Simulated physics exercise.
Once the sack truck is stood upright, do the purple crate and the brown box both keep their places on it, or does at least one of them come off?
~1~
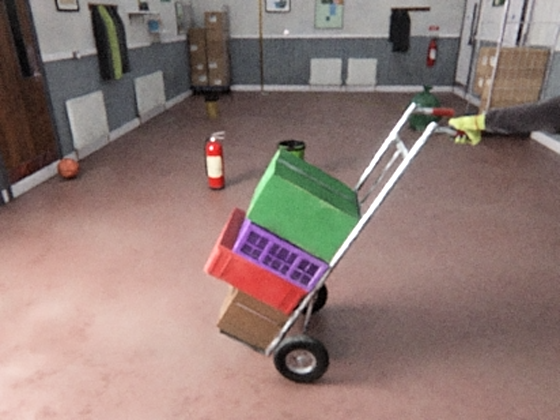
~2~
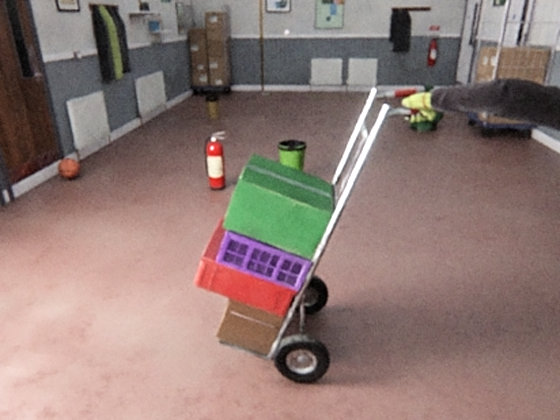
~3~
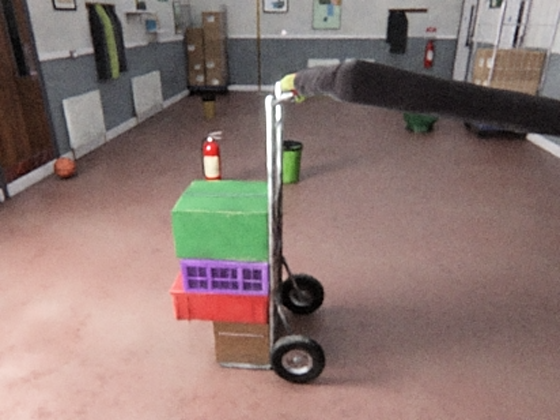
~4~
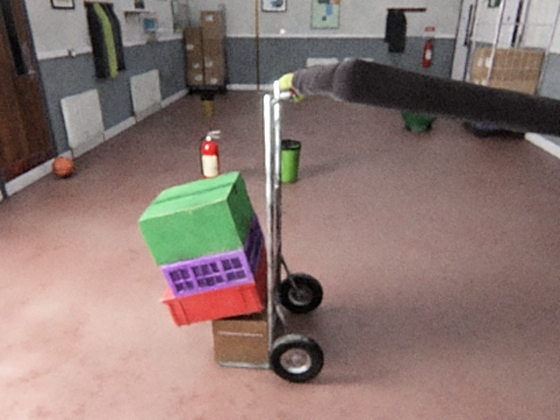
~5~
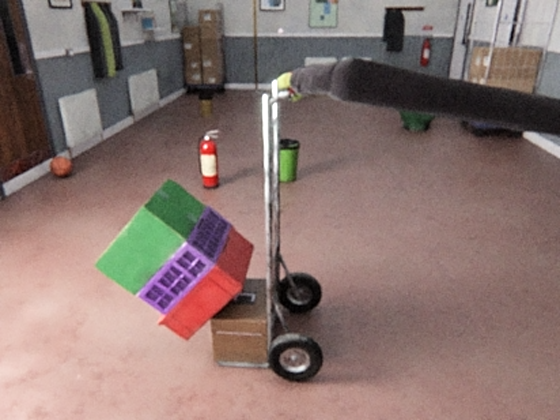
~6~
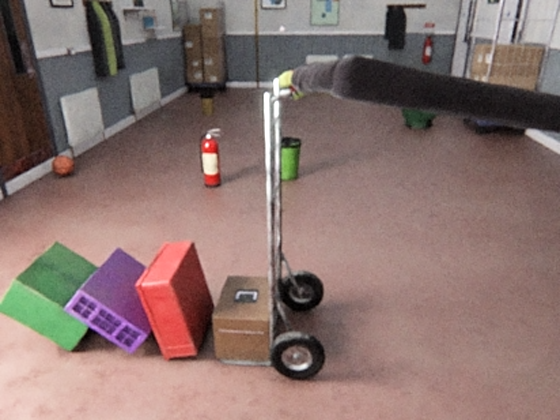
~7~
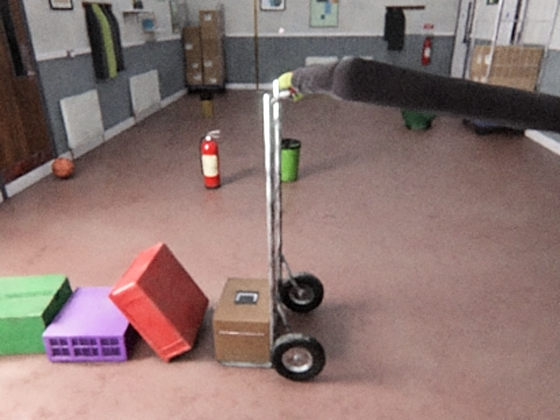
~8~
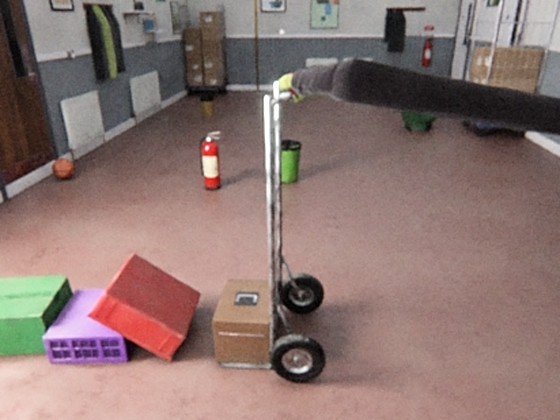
At least one comes off. The purple crate topples to the floor on the left, while the brown box keeps its place on the truck's plate.
